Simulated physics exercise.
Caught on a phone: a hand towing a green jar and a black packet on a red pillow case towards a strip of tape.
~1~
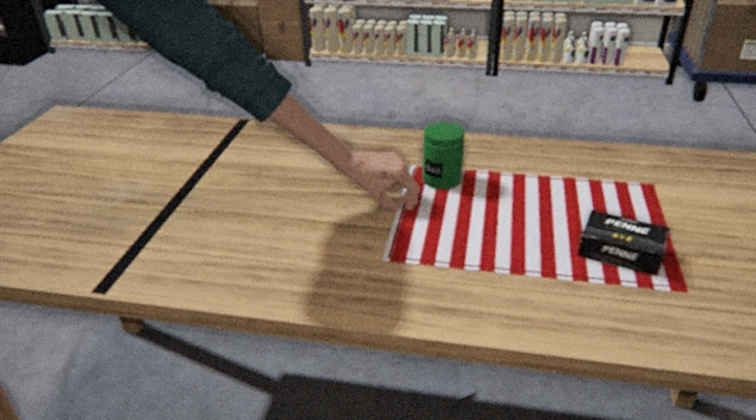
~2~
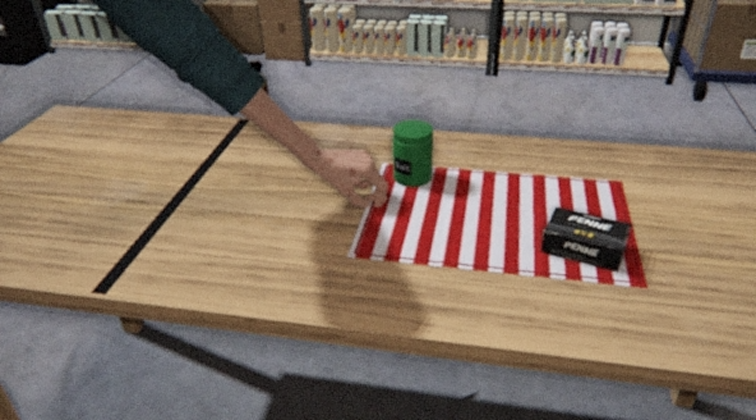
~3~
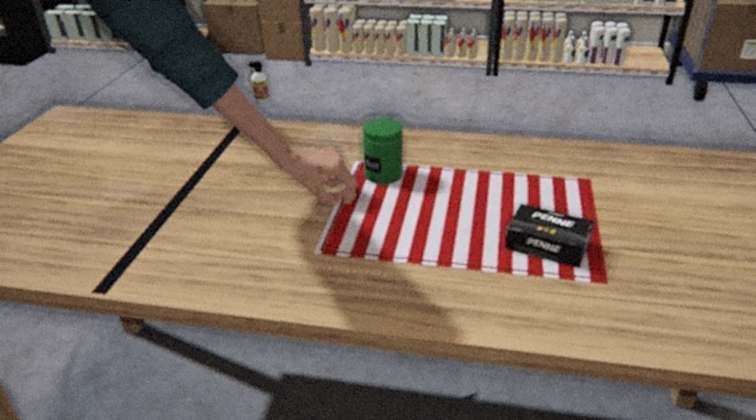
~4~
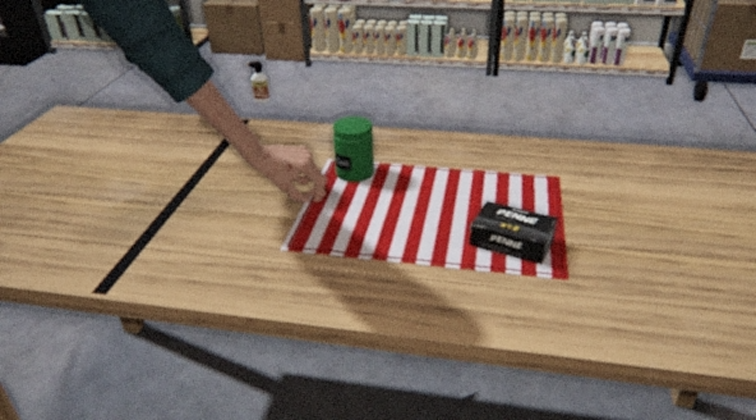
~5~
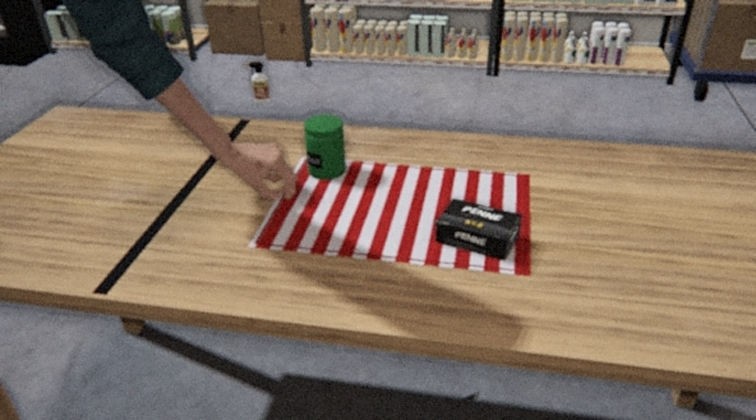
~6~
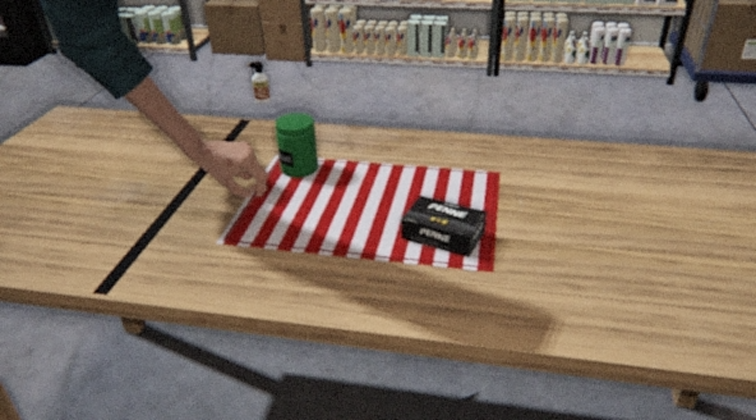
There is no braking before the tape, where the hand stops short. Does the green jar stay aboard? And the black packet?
Outcome: The green jar shoots off the front. The black packet remains aboard.
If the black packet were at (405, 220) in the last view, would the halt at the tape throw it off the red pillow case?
Placed so, it is still on the cloth.
Then, 0.07 s past the final frame, hem short of the tape; green jar on the cloth near (258, 142); black packet on the cloth near (397, 221).
Then, 0.18 s past the final frame, hem at the tape; green jar ahead of the hem near (203, 139); black packet on the cloth near (329, 215).
When it is over, hem at the tape; green jar knocked over near (146, 146); black packet on the cloth near (251, 208). The green jar slides clear of the cloth and the black packet keeps its seat.
